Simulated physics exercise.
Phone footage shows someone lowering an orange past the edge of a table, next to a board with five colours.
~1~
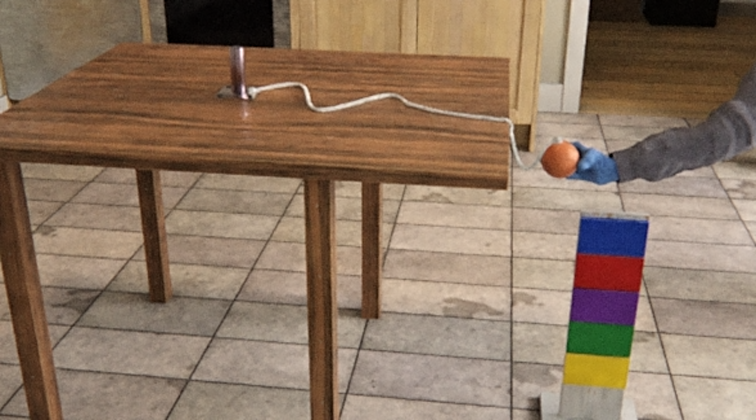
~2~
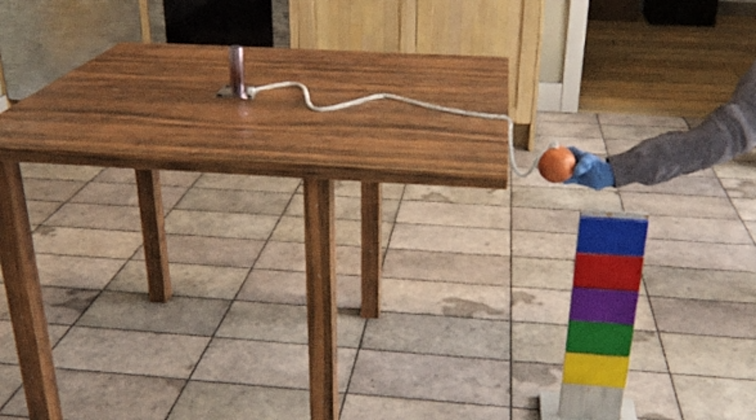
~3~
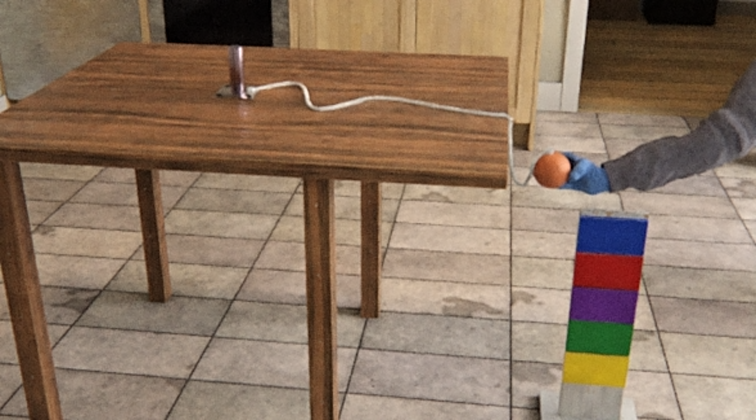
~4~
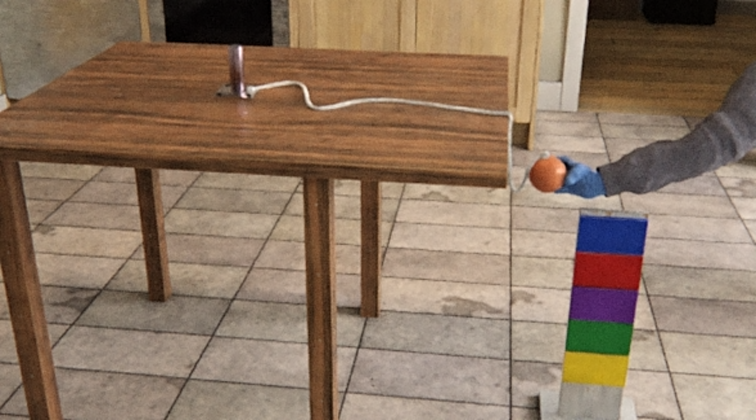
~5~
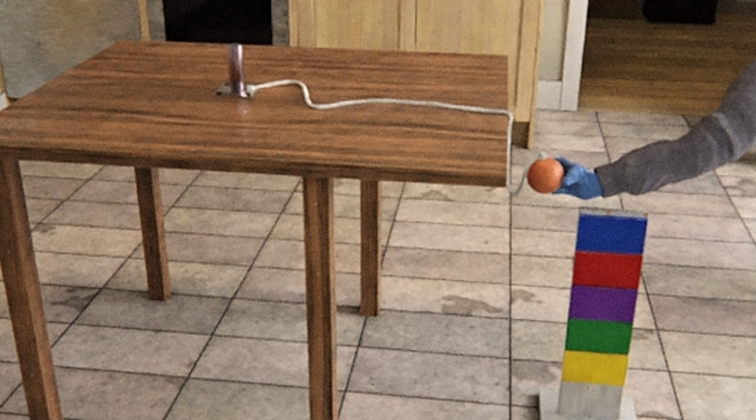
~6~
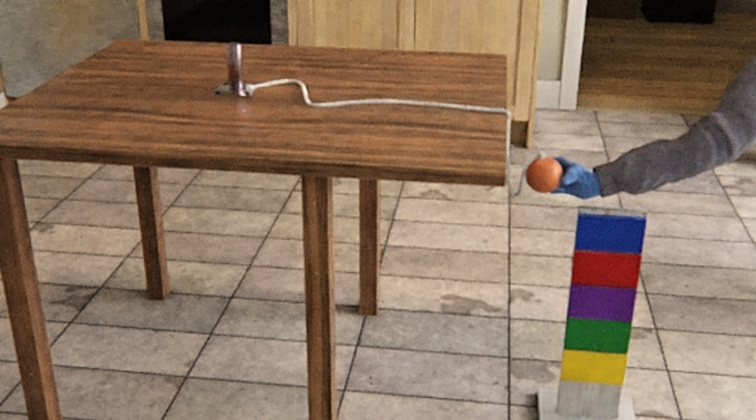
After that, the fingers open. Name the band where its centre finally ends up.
Its centre finishes at the green band.
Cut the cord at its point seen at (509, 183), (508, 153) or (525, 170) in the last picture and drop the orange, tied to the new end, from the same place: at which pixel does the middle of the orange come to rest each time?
About (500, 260) first, then about (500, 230), and finally about (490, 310).
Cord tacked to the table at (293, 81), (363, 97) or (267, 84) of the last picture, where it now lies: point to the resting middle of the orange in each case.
Try one gives (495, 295), try two (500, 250), and try three (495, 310).
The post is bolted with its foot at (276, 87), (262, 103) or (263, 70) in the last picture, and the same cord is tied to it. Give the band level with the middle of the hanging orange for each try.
The first case gives yellow, the second yellow and the third green.
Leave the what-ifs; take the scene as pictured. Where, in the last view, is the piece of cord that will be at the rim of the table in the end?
Pixel (435, 105).
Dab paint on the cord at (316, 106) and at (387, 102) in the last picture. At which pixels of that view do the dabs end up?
Point one: (387, 99); point two: (459, 104).
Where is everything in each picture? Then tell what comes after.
The first frame shows orange (560, 160); blue (613, 238); red (609, 274); purple (604, 307); green (600, 340); yellow (596, 372).
The second frame shows orange (556, 164); cord through (287, 84) (309, 104) (368, 99) (441, 109) (509, 136).
The third frame shows orange (552, 170).
The fourth frame shows orange (547, 174); cord through (287, 84) (308, 103) (373, 101) (459, 109) (509, 152).
The fifth frame shows orange (545, 175).
The sixth frame shows orange (544, 174); cord through (285, 82) (307, 101) (381, 102) (471, 108) (508, 162).
A little later, orange near (530, 310); level with purple.
Next, orange near (476, 306); level with green.
Later still, orange near (499, 317); level with green.
When it is over, orange near (492, 319); level with green. The cord holds its middle at green.
